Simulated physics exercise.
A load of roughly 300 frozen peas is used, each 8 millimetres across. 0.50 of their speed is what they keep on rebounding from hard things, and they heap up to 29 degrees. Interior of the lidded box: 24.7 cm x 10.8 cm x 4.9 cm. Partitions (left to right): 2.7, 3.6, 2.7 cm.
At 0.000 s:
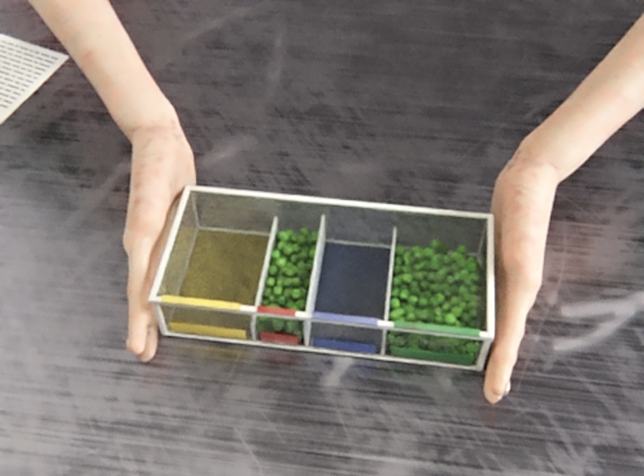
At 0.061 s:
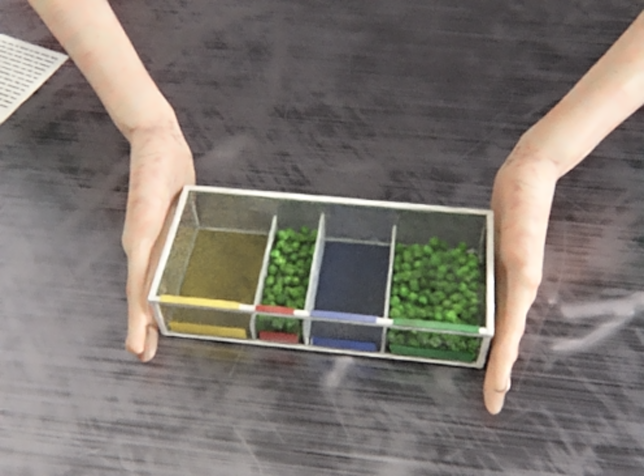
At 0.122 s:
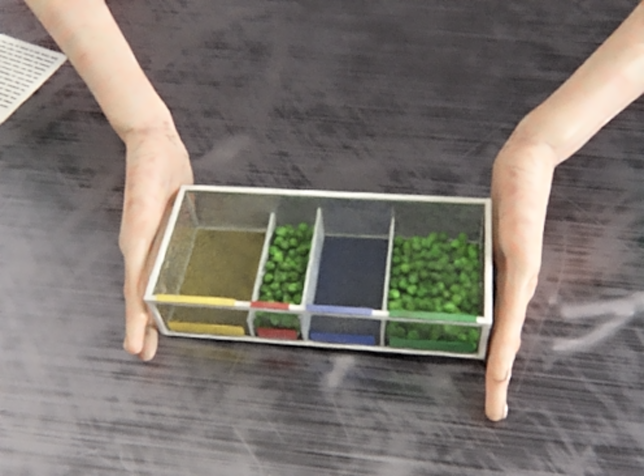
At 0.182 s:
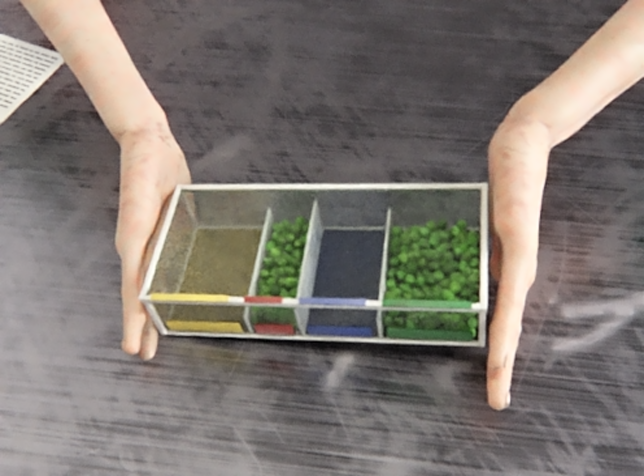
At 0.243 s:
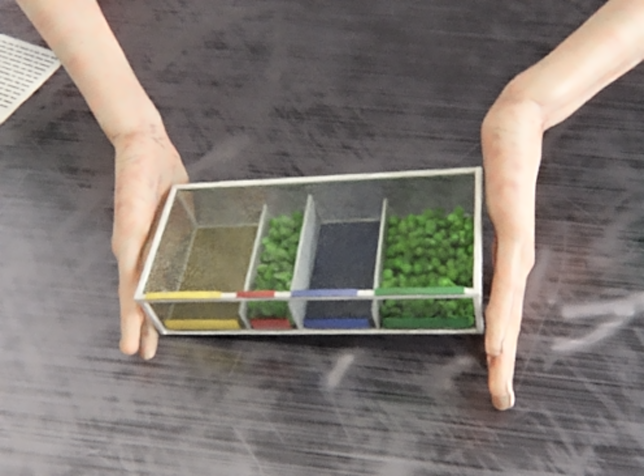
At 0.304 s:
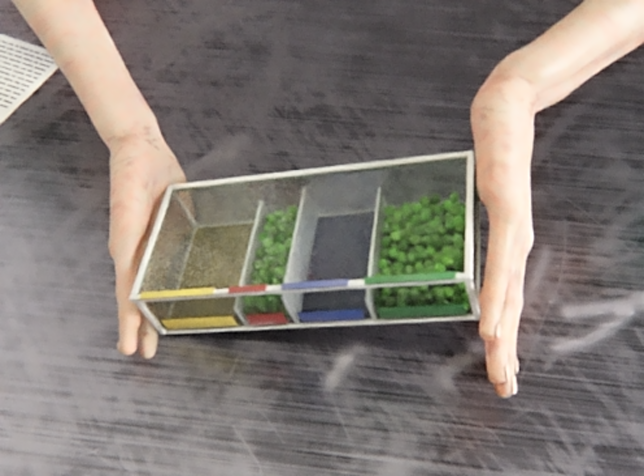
On a dark streaked surface, two hands tilt a clear divided box, raising its right end.
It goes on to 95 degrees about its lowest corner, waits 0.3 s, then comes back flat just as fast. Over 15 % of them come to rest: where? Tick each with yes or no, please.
Red - no; blue - no; green - no; yellow - yes.
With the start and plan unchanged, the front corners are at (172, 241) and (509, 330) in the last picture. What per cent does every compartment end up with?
Per cent by compartment: Red 20, blue 0, green 75, yellow 0.
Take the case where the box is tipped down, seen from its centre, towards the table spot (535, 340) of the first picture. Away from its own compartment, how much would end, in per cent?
That would be close to 25 per cent.
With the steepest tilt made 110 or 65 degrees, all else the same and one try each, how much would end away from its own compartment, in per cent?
Roughly 100 percent, then roughly 10 percent.
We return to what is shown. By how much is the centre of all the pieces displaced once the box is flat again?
Around 11.0 centimetres.
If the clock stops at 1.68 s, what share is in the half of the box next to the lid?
About 60 %.
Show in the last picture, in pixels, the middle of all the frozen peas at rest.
Resting centre estimate: Around (218, 274).
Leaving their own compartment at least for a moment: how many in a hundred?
About 85 %.
Then, at 1.68 s, tilt 95 degrees; red 25 %, blue 20 %, green 15 %, yellow 40 %.
After 2.60 s, tilt 47 degrees; red 10 %, blue 10 %, green 5 %, yellow 75 %.
After 3.51 s, tilt 0 degrees; red 10 %, blue 10 %, green 5 %, yellow 75 %.
By 4.2 s all is still; red 10 %, blue 10 %, green 5 %, yellow 75 %.
